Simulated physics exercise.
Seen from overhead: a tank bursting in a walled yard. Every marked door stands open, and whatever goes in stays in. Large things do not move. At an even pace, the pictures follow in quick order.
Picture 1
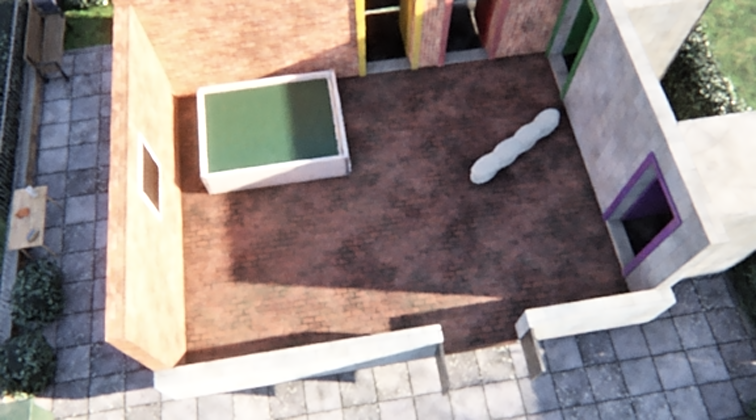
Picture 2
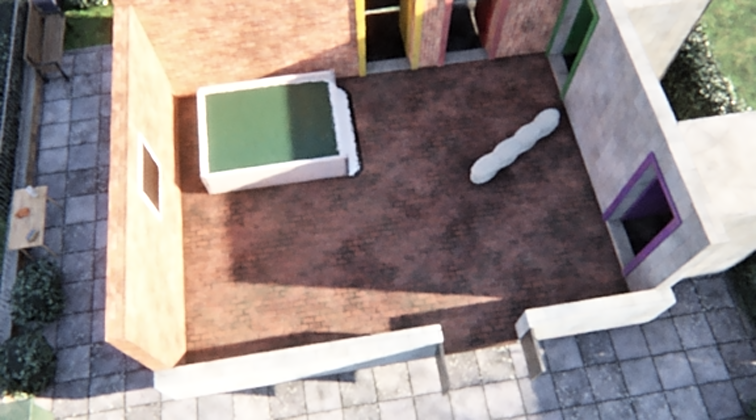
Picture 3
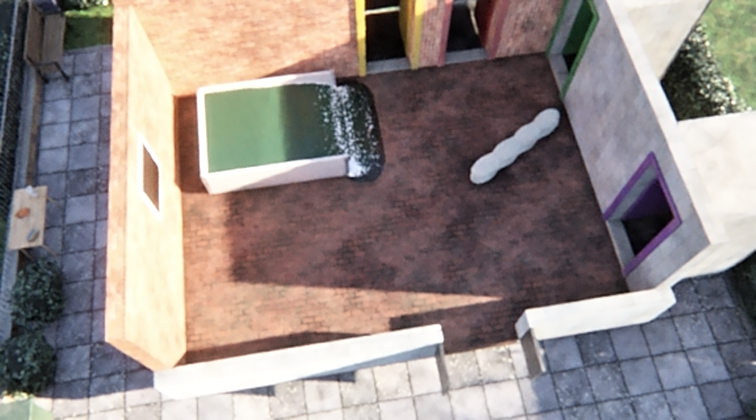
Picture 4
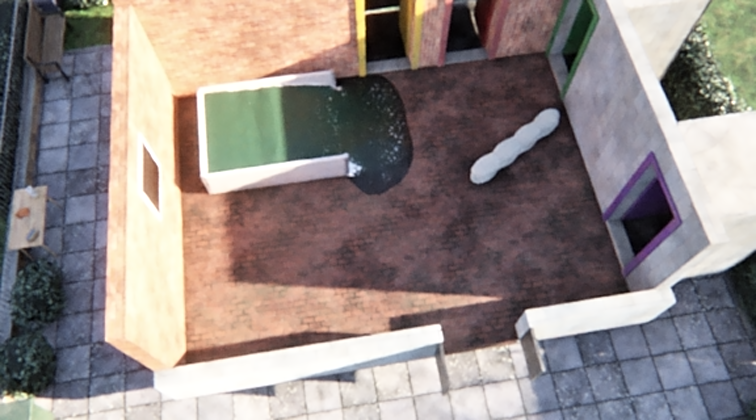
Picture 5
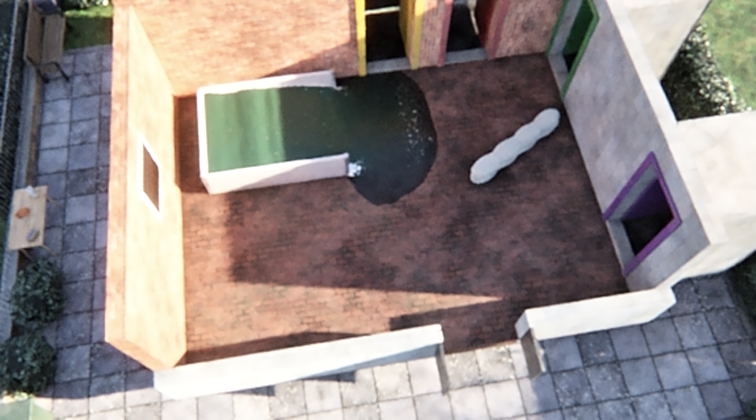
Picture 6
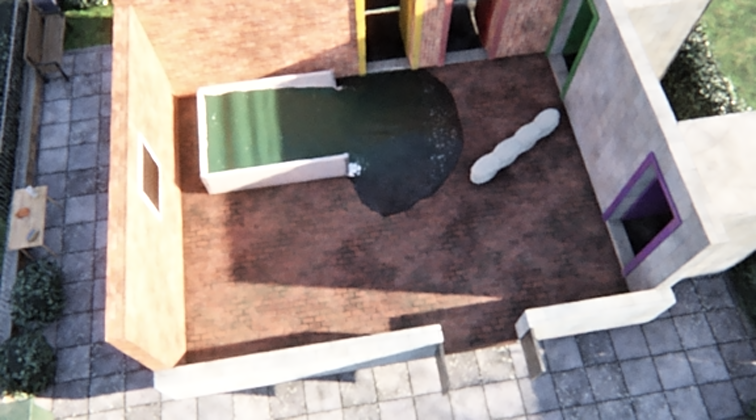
To begin with, a rectangular tank of green water stands whole in a brick-floored walled yard, seen from overhead. Its right side then gives way in white froth, and dark green water pours out and spreads rightward in a widening rounded pool, nearing a pale lumpy object that stays still.
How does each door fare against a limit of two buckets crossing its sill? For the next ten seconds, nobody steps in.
The red door tips over the cap there; the purple door stays at or under the cap there; the green door tips over the cap there; the yellow door tips over the cap there.
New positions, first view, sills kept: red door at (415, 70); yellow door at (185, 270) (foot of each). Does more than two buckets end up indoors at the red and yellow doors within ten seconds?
Well, the red one crosses the threshold, while the yellow one stays short of the threshold.
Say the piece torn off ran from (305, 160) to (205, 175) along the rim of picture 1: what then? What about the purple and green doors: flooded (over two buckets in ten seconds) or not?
The purple door door tops the limit and the green door door falls short.
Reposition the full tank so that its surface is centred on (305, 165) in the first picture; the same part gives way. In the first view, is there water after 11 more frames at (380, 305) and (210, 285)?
Spared, spared.
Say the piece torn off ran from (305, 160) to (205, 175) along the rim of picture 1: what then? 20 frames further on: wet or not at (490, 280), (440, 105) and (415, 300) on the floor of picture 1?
Taking the points in order: Swamped, unwetted and swamped.
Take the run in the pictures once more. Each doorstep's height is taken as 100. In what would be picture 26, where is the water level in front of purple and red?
First 90 percent, then 190 percent.
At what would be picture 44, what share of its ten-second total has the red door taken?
Around 60 in a hundred.
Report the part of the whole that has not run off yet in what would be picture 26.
Roughly 88 per cent.
A moment on, water covers 30 % of the floor; the red door wet at the sill, nothing in, the purple door not reached, the green door not reached, the yellow door under two buckets in.
Next, water covers 40 % of the floor; the red door under two buckets in, the purple door not reached, the green door under two buckets in, the yellow door over two buckets in.
Then, water covers 45 % of the floor; the red door under two buckets in, the purple door wet at the sill, nothing in, the green door far over two buckets in, the yellow door over two buckets in.
Later, water covers 50 % of the floor; the red door far over two buckets in, the purple door under two buckets in, the green door far over two buckets in, the yellow door over two buckets in.
In the end, water covers 75 % of the floor; the red door far over two buckets in, the purple door under two buckets in, the green door far over two buckets in, the yellow door over two buckets in.
